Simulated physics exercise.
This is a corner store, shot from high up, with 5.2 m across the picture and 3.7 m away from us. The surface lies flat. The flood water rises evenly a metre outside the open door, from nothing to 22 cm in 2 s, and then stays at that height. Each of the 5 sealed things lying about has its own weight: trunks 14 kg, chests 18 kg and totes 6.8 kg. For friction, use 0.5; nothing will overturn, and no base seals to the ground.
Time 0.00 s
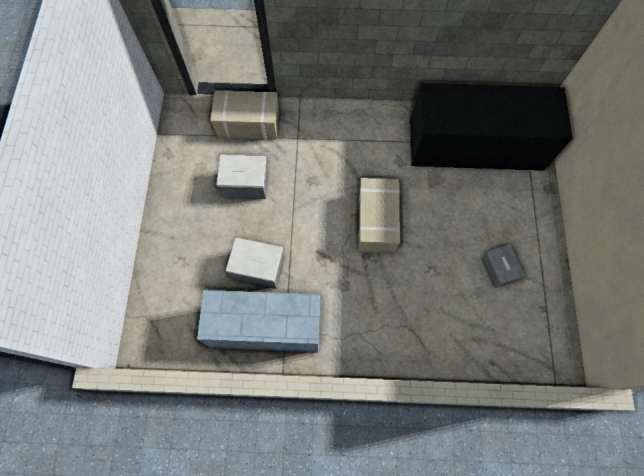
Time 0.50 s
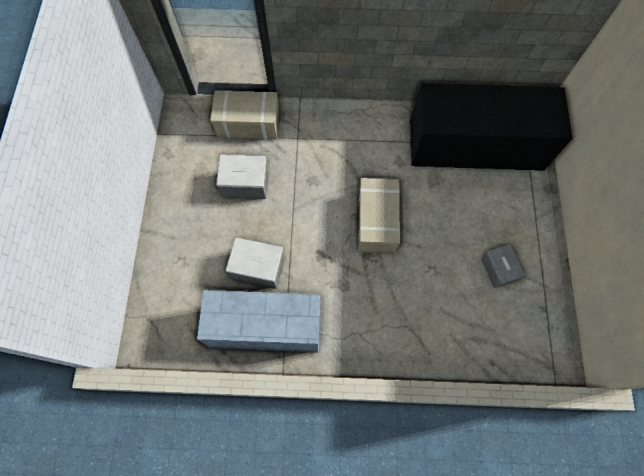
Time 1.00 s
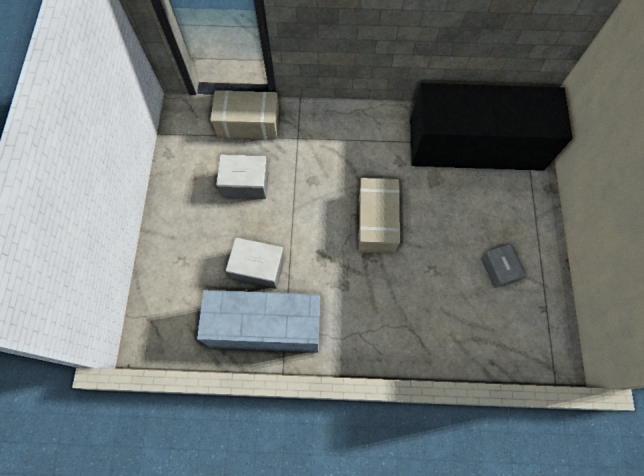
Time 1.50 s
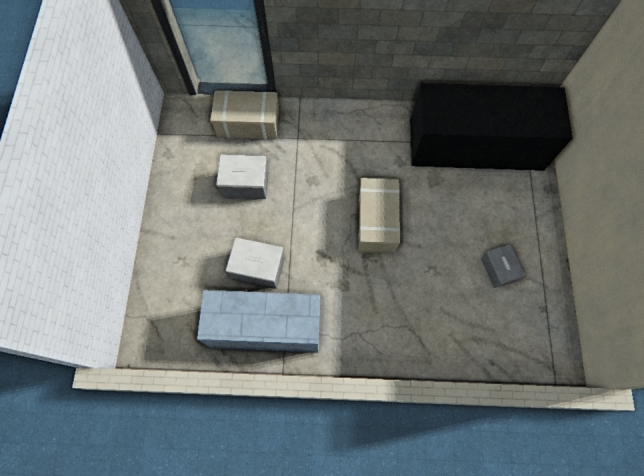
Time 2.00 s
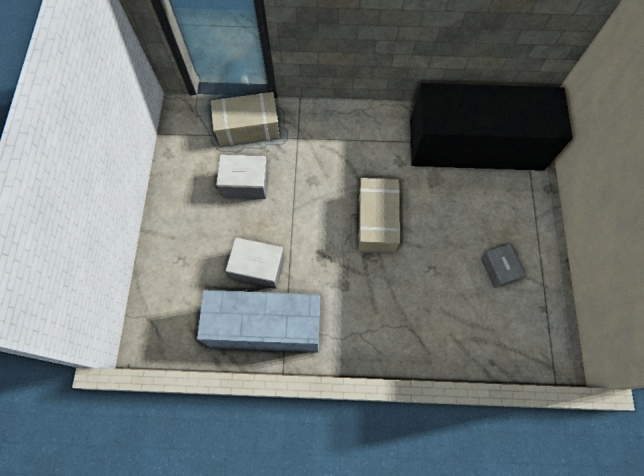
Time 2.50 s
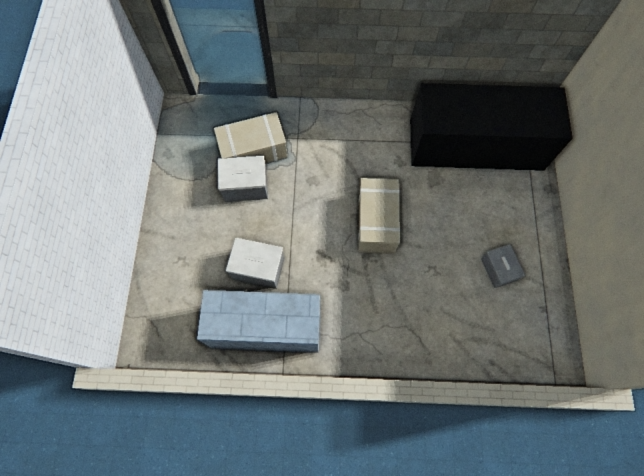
Water rises outside, then enters through the doorway and pushes one tan box across the floor.
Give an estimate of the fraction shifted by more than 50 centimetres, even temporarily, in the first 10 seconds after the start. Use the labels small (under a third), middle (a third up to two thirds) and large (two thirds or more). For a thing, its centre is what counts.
Large.
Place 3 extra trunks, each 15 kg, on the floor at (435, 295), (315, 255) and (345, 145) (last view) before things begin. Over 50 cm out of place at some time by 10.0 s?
In turn: Over, past it, under.
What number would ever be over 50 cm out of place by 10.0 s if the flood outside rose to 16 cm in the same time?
You'd get 1 in that case.
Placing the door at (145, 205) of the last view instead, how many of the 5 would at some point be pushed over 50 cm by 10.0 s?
In that case the number is 5.
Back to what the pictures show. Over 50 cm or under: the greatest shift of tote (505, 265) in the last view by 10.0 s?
Answer: Below the mark.
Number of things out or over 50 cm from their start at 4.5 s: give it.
The answer is 2.
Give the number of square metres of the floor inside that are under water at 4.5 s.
Roughly 10.0 m2 of it is wet.
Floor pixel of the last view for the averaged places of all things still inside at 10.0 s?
I'd put it close to (419, 274) in the last view.
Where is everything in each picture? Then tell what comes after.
The first frame shows a trunk at (244, 106) rests on the ground; a chest at (241, 170), on the bottom; 0.0 m2 under water; 0 of 5 have shifted.
The second frame shows a trunk at (244, 106) rests on the ground; a chest at (241, 170) rests on the ground; water covers 0.0 m2; 0 of 5 have shifted.
The third frame shows a trunk at (244, 106), on the bottom; a chest at (241, 170), on the bottom; 0.0 m2 under water; 0 of 5 have shifted.
The fourth frame shows a trunk at (244, 106) rests on the ground; a chest at (241, 170) rests on the ground; 0.0 m2 under water; 0 of 5 have shifted.
The fifth frame shows a trunk at (244, 111) rests on the ground, 7 cm from its start; a chest at (241, 170), on the bottom; 0.4 m2 under water; 1 of 5 have shifted.
The sixth frame shows a trunk at (250, 135), on the bottom, 43 cm from its start; a chest at (241, 172) rests on the ground; 1.9 m2 under water; 1 of 5 have shifted.
After 3.5 s 1 of 5 are over 50 cm from their spots; 0 afloat.
After 4.5 s 2 of 5 are over 50 cm from their spots; 0 afloat.
After 7.0 s 3 of 5 are over 50 cm from their spots; 1 afloat.
After 10.0 s 4 of 5 are over 50 cm from their spots, and 4 have been at some point; 4 afloat.
